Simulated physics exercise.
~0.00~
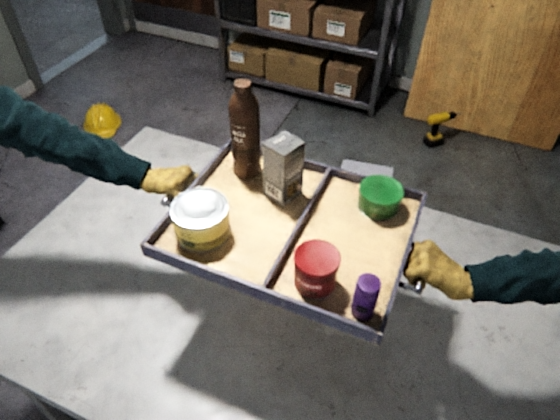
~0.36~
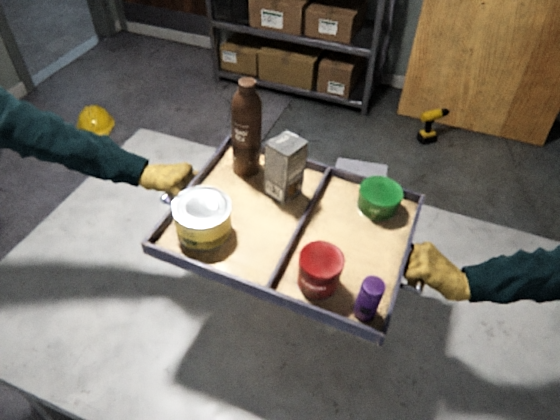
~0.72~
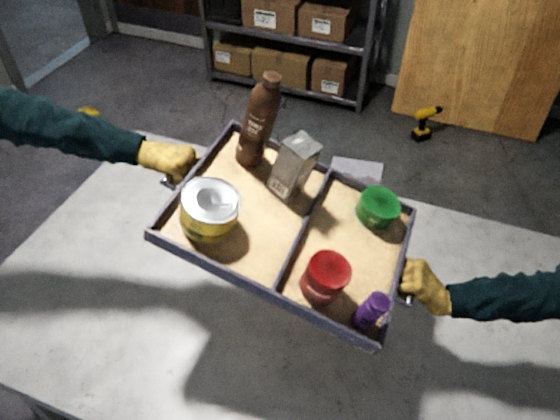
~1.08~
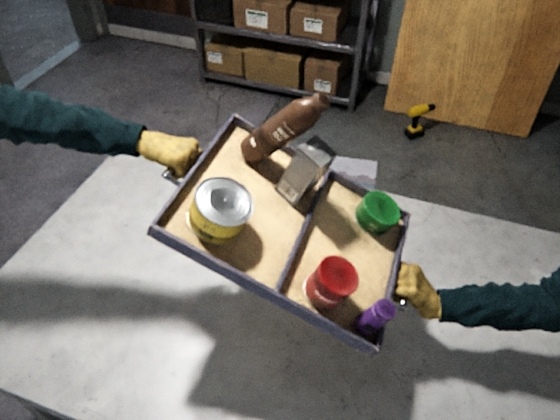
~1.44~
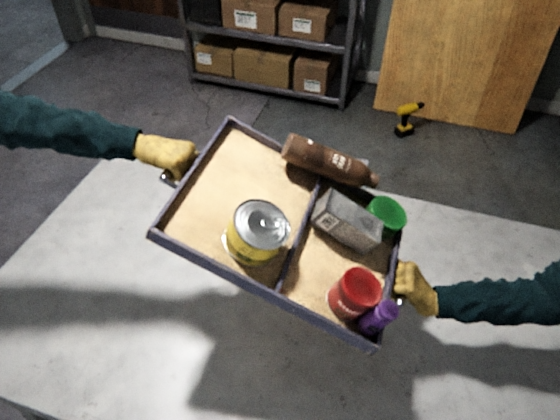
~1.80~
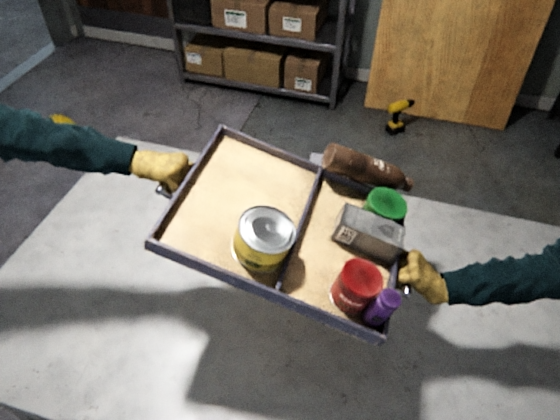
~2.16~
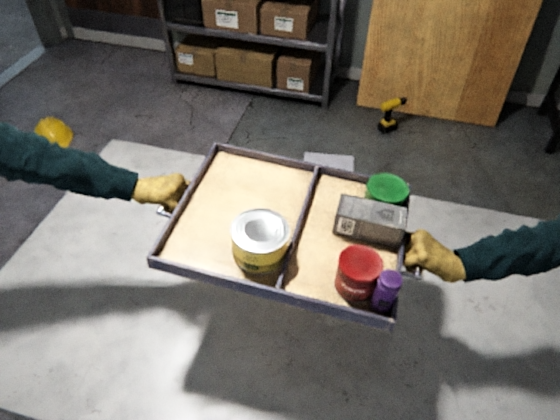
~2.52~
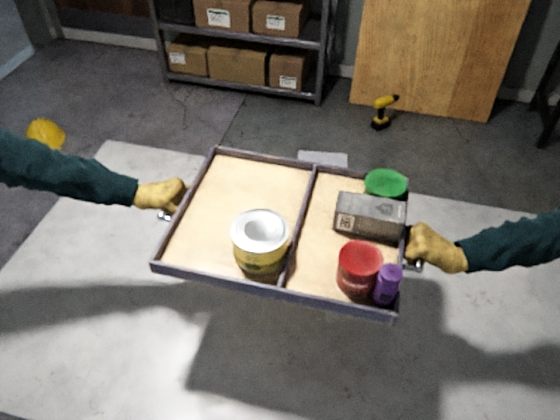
Two gloved hands tilted a tray of containers down to the right, and the brown bottle toppled and rolled off the far side while the grey carton fell over and the yellow tub slid to the crossbar before the tray was levelled again.
